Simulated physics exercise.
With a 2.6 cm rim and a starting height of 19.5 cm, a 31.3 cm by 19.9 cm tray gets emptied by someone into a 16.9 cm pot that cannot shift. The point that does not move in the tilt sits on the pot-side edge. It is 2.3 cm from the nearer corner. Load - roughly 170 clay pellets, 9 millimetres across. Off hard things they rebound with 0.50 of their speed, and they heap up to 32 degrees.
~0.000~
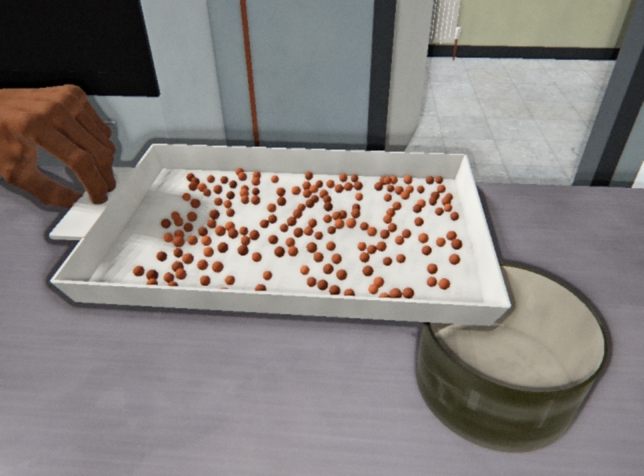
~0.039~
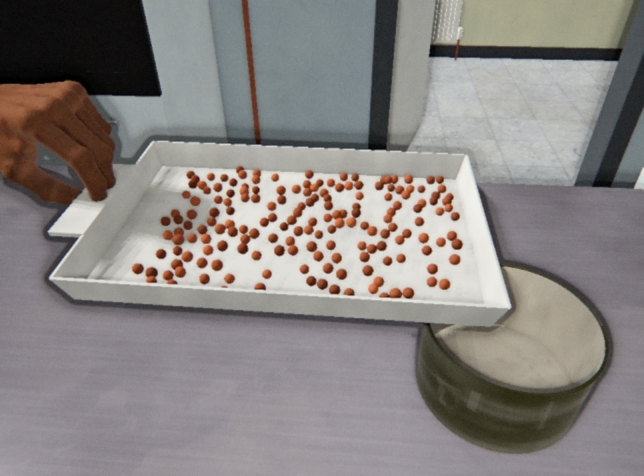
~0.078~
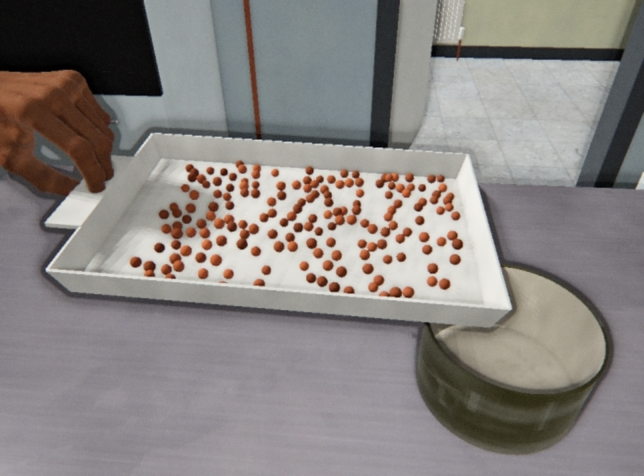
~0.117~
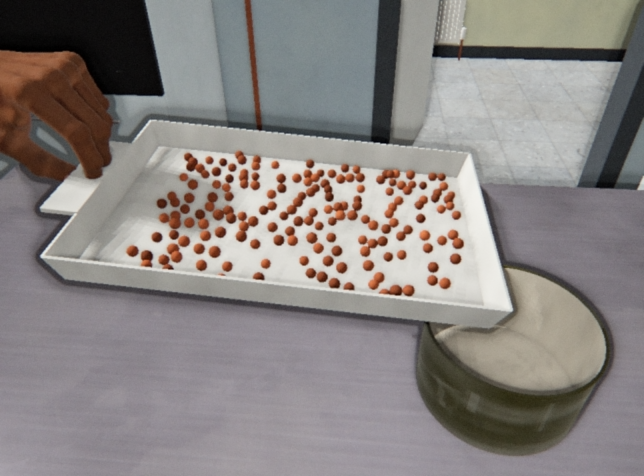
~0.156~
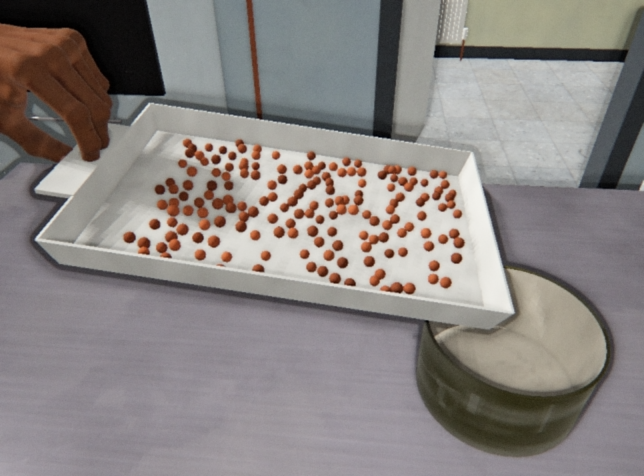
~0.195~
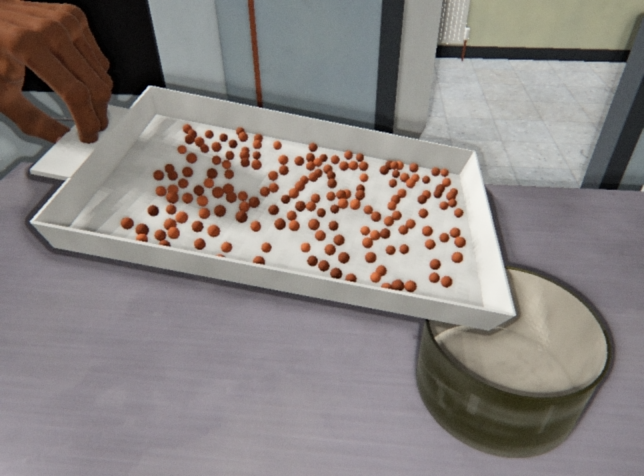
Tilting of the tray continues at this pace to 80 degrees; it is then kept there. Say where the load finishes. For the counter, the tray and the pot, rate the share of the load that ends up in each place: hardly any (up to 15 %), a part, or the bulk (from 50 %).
Share of the load - the counter: Hardly any, the left on the tray: The bulk, the pot: Hardly any.
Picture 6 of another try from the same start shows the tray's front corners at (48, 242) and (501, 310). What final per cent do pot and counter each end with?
You'd end with pot at 0 and counter at 20.
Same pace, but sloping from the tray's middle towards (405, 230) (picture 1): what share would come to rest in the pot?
That would be close to 10 per cent.
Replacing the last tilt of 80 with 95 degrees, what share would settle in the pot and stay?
Around 65 per cent, then.
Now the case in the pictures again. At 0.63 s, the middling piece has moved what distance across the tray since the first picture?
It has moved some 10 cm from its start.
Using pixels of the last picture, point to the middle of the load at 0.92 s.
At that time the load is centred around (493, 238).
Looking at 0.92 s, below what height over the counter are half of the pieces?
Roughly 22 centimetres.
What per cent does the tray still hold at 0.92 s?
Roughly 95 percent of the load, I'd say.
Then, at 0.63 s, tilt 44 degrees; the tray holds 100 %, the pot 0 %.
After 0.92 s, tilt 66 degrees; the tray holds 95 %, the pot 0 %.
After 1.32 s, tilt 80 degrees; the tray holds 85 %, the pot 5 %.
At rest (2.0 s), counter 10 %, tray 85 %, pot 5 %.
